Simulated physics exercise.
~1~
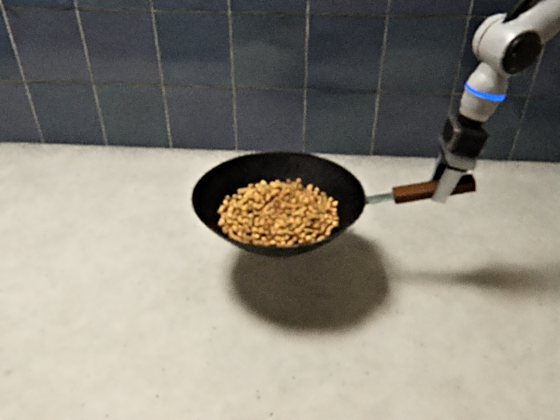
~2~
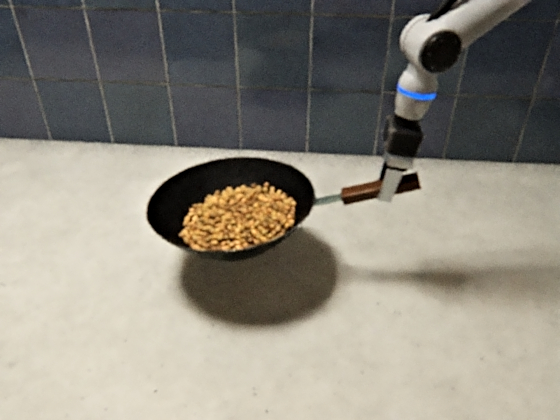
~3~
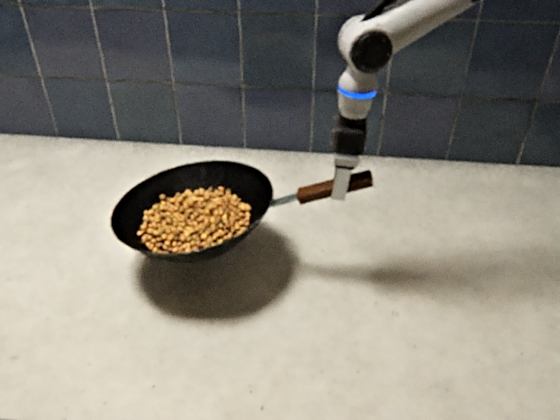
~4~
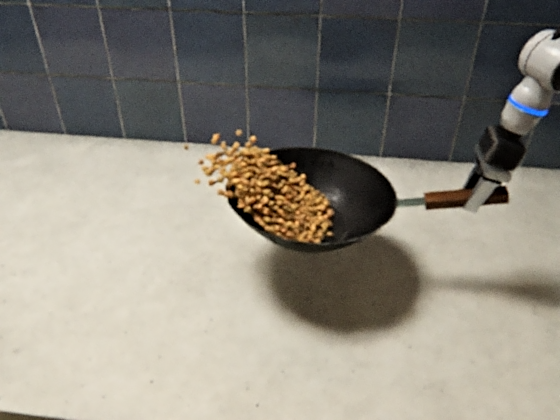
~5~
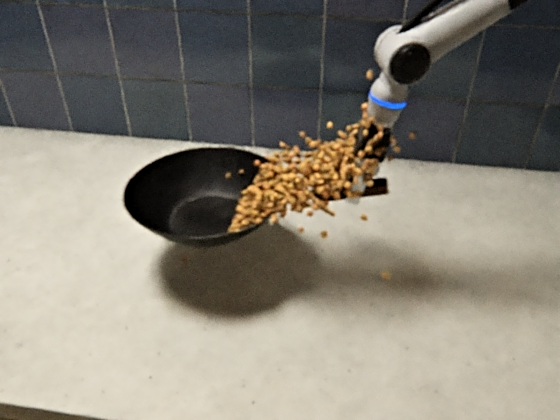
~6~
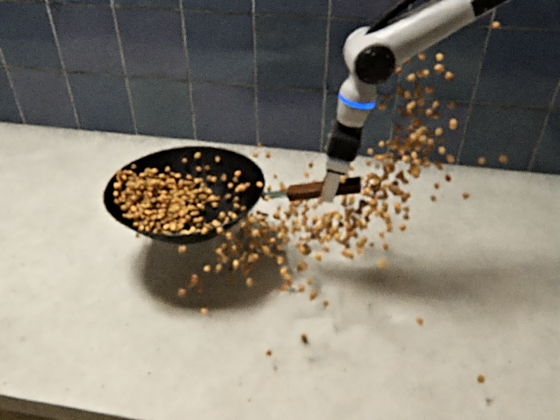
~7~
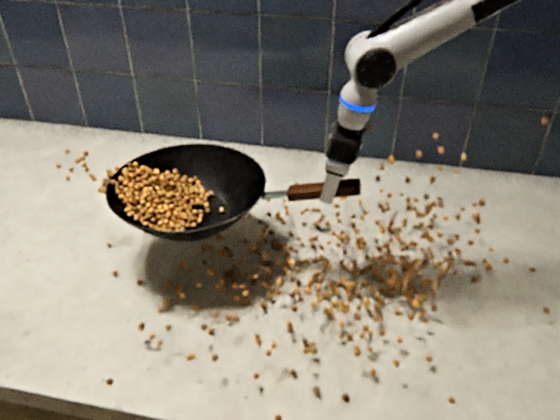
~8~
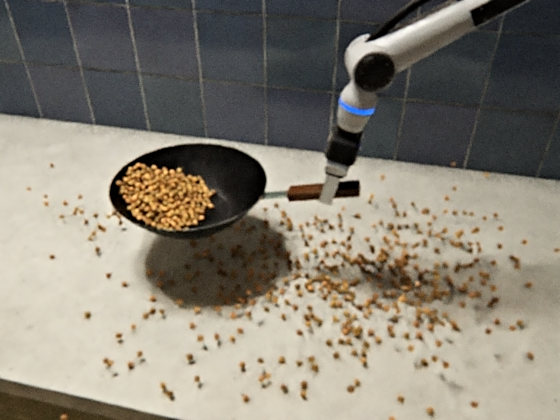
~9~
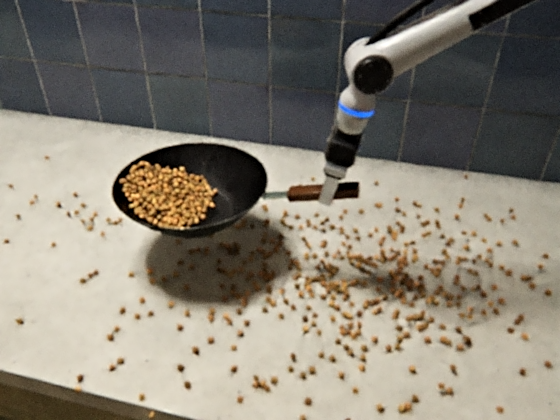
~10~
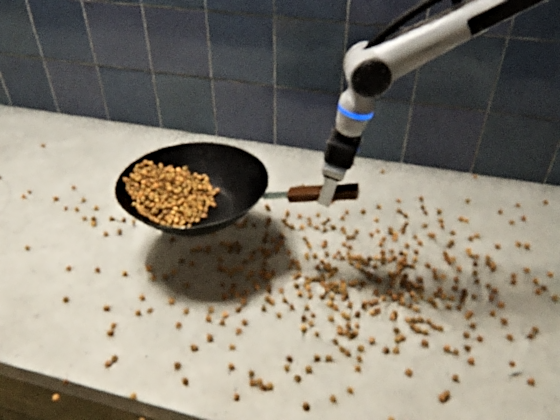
On a pale countertop before dark blue tiles, a robot arm jerks a wok of chickpeas sideways, scattering many and keeping some.
